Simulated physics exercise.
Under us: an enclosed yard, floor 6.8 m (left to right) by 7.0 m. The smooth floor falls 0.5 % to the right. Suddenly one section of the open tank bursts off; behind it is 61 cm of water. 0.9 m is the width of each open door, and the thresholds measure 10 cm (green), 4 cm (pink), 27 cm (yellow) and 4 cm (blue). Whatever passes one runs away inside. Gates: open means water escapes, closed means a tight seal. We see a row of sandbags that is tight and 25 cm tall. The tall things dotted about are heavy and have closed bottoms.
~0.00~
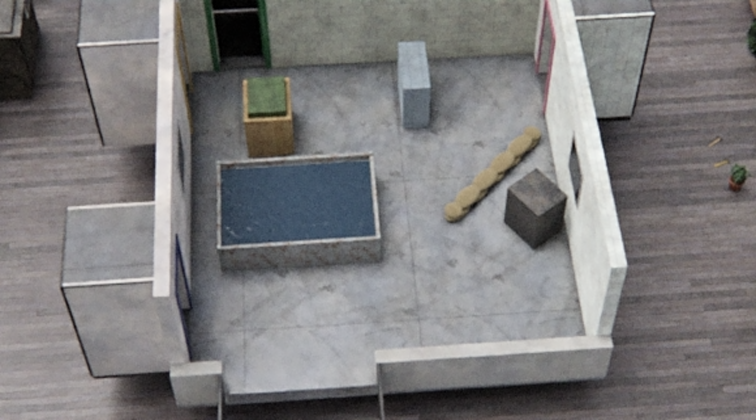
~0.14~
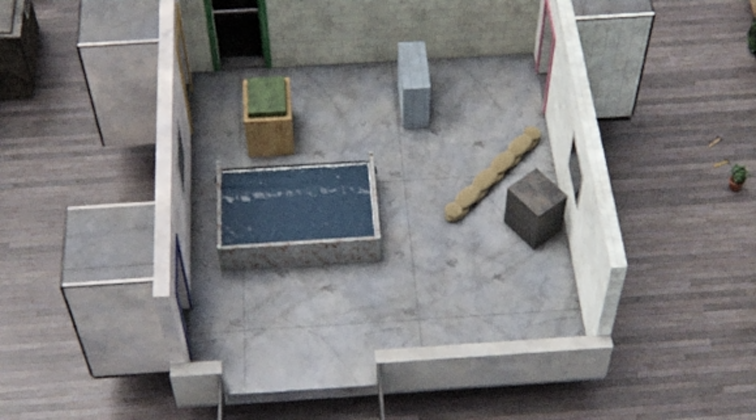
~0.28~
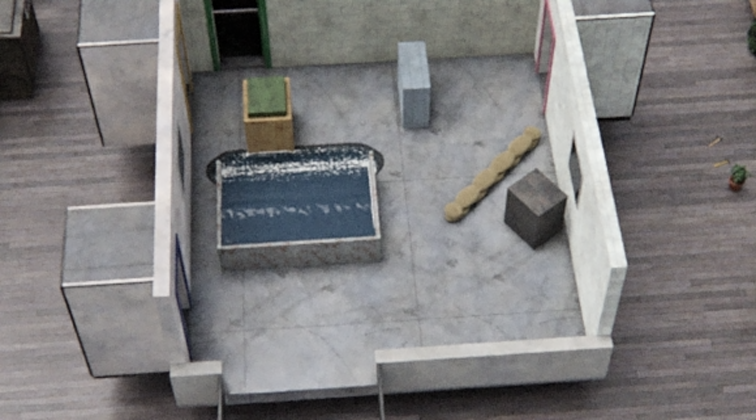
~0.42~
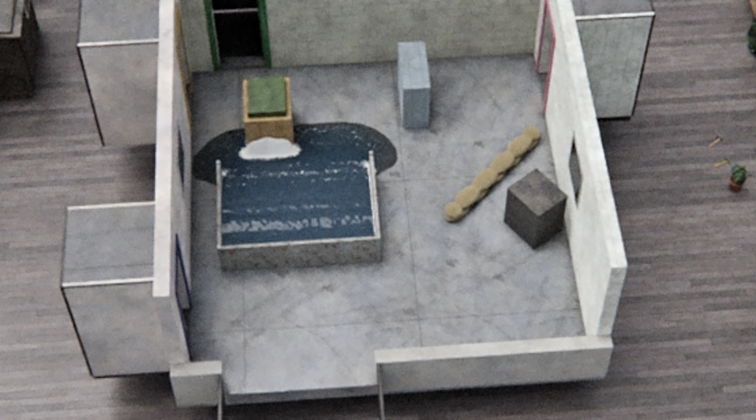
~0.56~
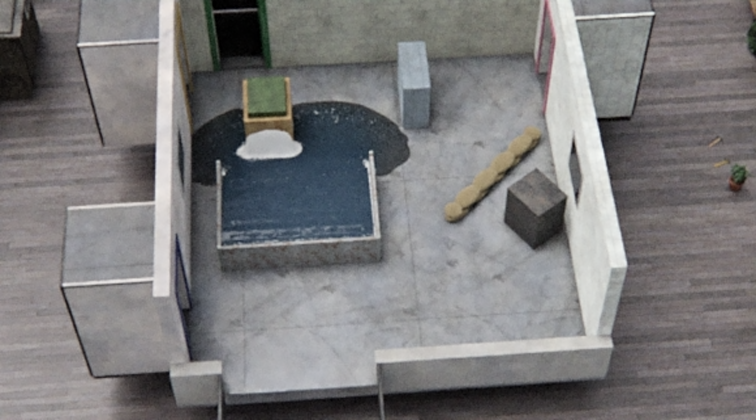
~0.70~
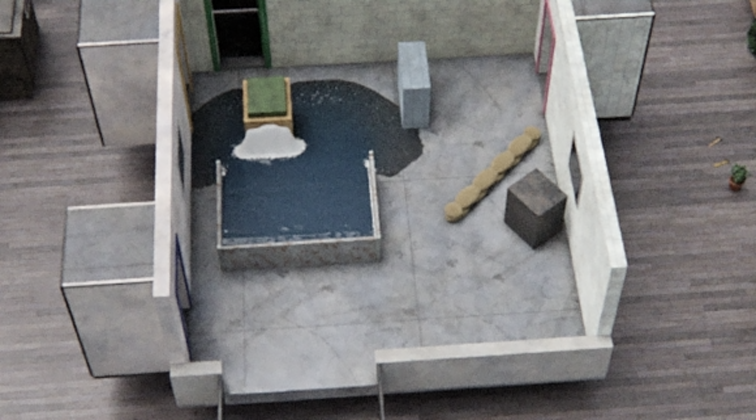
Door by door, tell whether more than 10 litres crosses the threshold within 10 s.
Green door - yes, pink door - yes, yellow door - no, blue door - no.
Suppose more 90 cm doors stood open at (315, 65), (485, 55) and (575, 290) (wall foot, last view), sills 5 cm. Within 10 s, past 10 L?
In sequence the answers are more than that, more than that and less than that.
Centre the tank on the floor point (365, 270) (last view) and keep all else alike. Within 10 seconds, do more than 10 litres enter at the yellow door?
Then: Yellow under.
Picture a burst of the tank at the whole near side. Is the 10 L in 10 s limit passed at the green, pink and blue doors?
Note: Green short of the mark, pink short of the mark, blue beyond the mark.
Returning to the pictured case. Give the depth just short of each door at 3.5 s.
Depths in cm: Green 21, pink 15, yellow 23, blue 2.
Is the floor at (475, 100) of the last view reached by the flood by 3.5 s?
Looks like it's submerged.
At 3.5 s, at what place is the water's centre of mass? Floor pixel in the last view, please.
Around (320, 143) in the last picture.
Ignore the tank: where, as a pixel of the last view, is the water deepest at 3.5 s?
Look around (258, 114).
After 1.4 s water covers 25 % of the floor and is deepest (46 cm) near (192, 76); green door 16 cm at the sill, 5 L in, pink door not reached, yellow door 18 cm at the sill, 0 L in, blue door not reached.
After 2.2 s water covers 35 % of the floor and is deepest (38 cm) near (367, 66); green door 29 cm at the sill, 31 L in, pink door not reached, yellow door 14 cm at the sill, 0 L in, blue door not reached.
After 3.5 s water covers 45 % of the floor and is deepest (30 cm) near (258, 114); green door 21 cm at the sill, 128 L in, pink door 15 cm at the sill, 55 L in, yellow door 23 cm at the sill, 0 L in, blue door 2 cm at the sill, 0 L in.
After 6.0 s water covers 55 % of the floor and is deepest (17 cm) near (367, 66); green door 11 cm at the sill, 185 L in, pink door 10 cm at the sill, 154 L in, yellow door 12 cm at the sill, 0 L in, blue door 4 cm at the sill, 0 L in.
After 10.0 s water covers 75 % of the floor and is deepest (12 cm) near (522, 57); green door 8 cm at the sill, 187 L in, pink door 12 cm at the sill, 285 L in, yellow door 8 cm at the sill, 0 L in, blue door 2 cm at the sill, 0 L in.
